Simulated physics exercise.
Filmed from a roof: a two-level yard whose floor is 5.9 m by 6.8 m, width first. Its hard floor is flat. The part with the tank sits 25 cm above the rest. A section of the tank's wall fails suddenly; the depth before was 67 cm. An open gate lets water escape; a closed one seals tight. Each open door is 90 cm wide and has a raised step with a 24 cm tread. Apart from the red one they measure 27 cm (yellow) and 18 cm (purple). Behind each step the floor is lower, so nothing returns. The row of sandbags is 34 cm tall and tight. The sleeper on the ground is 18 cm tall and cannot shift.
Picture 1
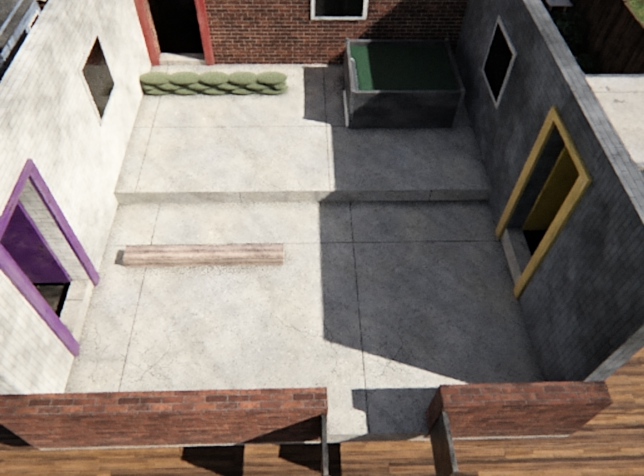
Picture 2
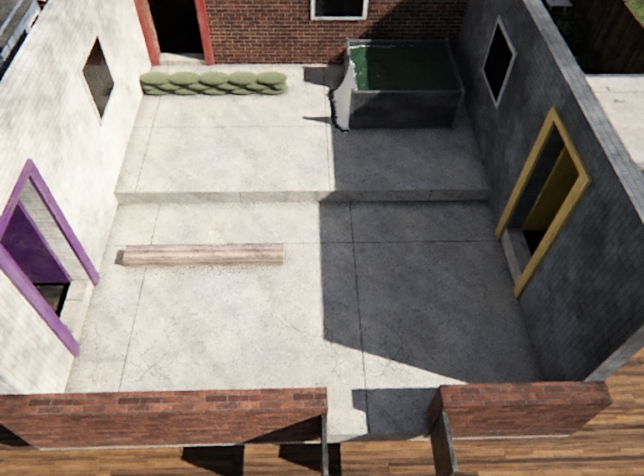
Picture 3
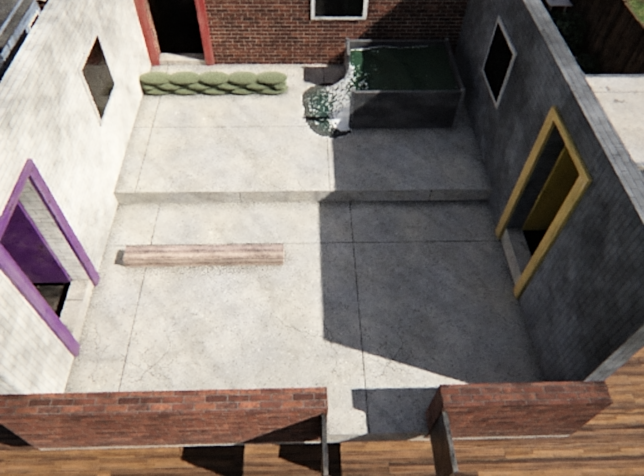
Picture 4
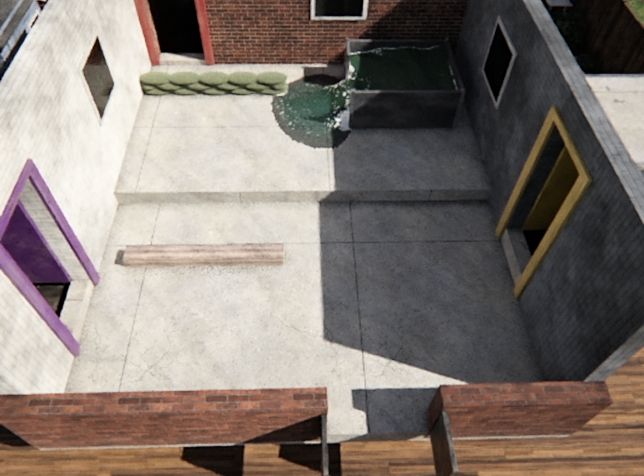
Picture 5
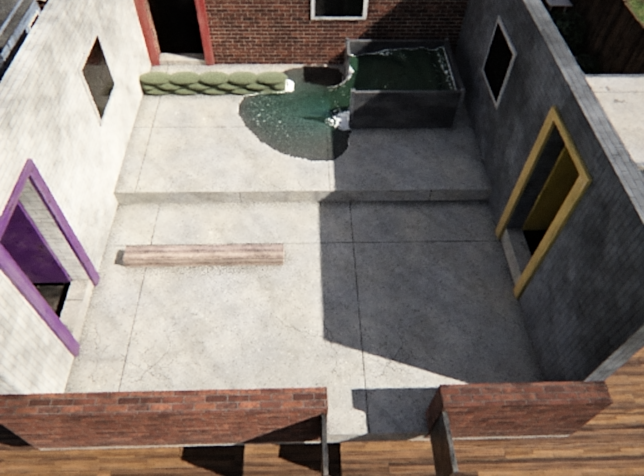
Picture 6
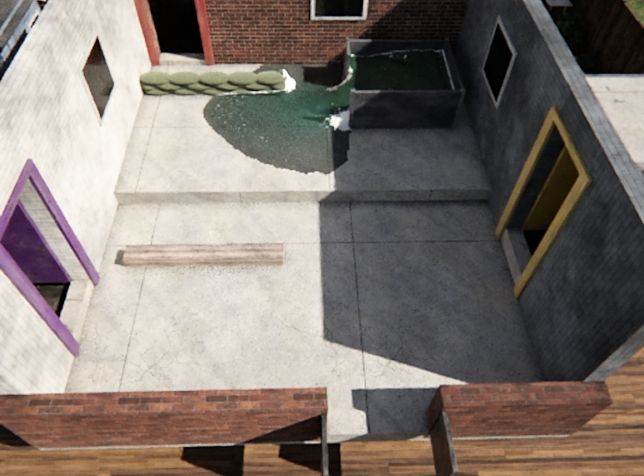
In a walled two-level yard seen from above, a tank of green water stands in the far right corner, beside a row of low green shrubs. Water bursts from the tank's left side, splashes onto the upper level, and spreads leftward and forward in a widening, foamy-edged sheet along the shrubs.
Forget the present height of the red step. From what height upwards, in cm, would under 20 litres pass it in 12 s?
About 7 cm.
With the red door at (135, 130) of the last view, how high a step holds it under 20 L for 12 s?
Roughly 22 cm.
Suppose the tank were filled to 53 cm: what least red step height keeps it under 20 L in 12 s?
Some 5.0 cm.
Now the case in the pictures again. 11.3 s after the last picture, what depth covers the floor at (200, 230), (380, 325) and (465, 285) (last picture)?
About 8, 6 and 8 cm.
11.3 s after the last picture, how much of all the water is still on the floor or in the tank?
Roughly 98 in a hundred.
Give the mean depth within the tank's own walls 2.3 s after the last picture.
About 21 cm.
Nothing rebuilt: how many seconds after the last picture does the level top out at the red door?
At about 2.8 s.
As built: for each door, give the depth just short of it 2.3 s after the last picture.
In cm: Red 9, yellow 0, purple 7.
Then, 0.7 s after the last picture water covers 25 % of the floor, deepest (31 cm) near (342, 115); 1 cm at the red door, 0 litres in over its 9 cm step.
Then, 2.3 s after the last picture water covers 40 % of the floor, deepest (28 cm) near (131, 247); 9 cm at the red door, 1 litre in over its 9 cm step.
Then, 11.3 s after the last picture water covers 85 % of the floor, deepest (10 cm) near (543, 408); 4 cm at the red door, 8 litres in over its 9 cm step.
At the red door as built, the water peaked near 12 cm, 2.9 s after the last picture.
Run again over the same 12 s with other heights there, 28 litres in over 6.5 cm, 8 litres over 9 cm. The limit of 20 litres is kept from about 7 cm up.
